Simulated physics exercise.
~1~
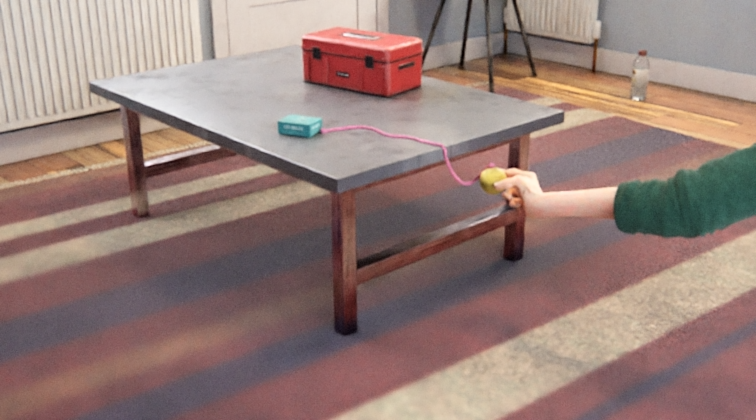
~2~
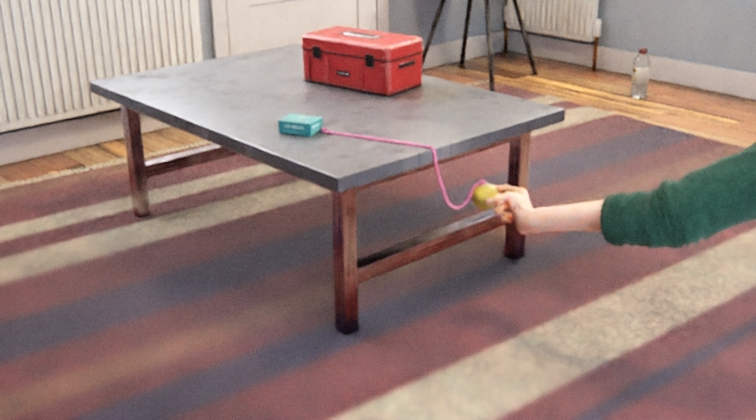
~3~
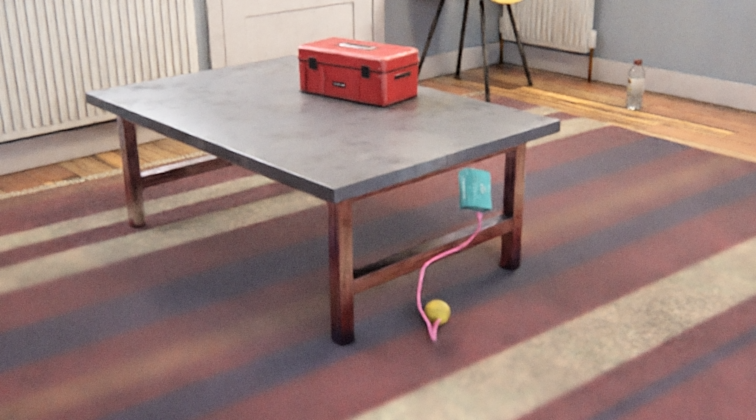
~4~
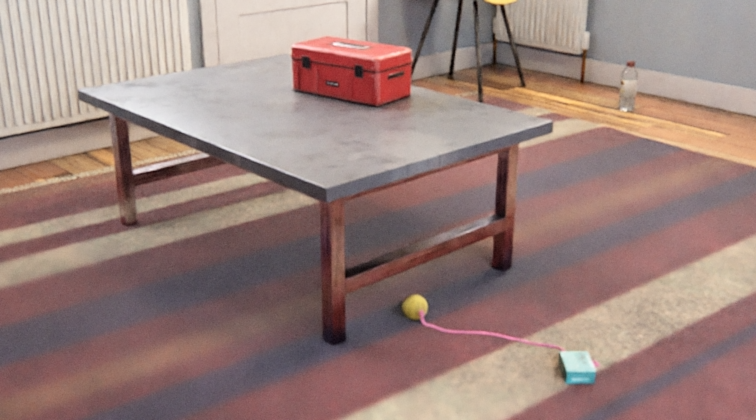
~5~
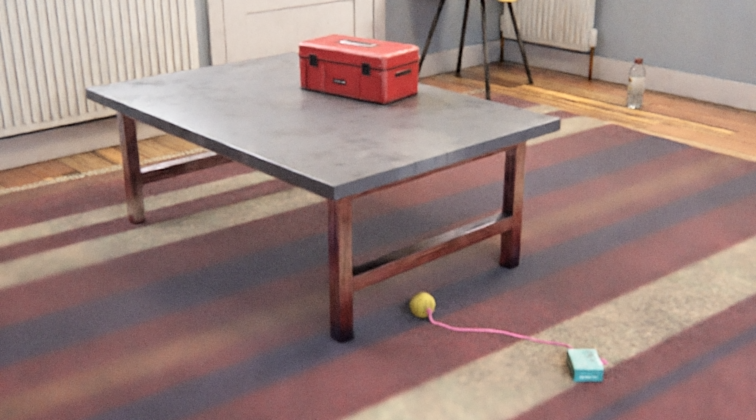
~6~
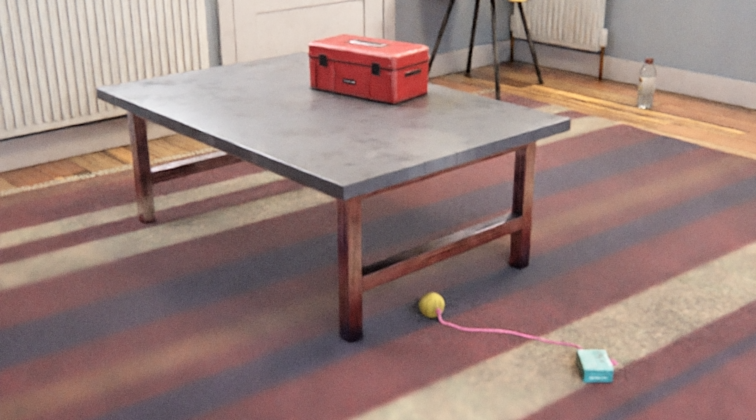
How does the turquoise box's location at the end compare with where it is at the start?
At the start the turquoise box sits on top of the table, near its front edge. By the end it lies on the striped rug, in front of the table and off to the right, beyond the yellow ball.
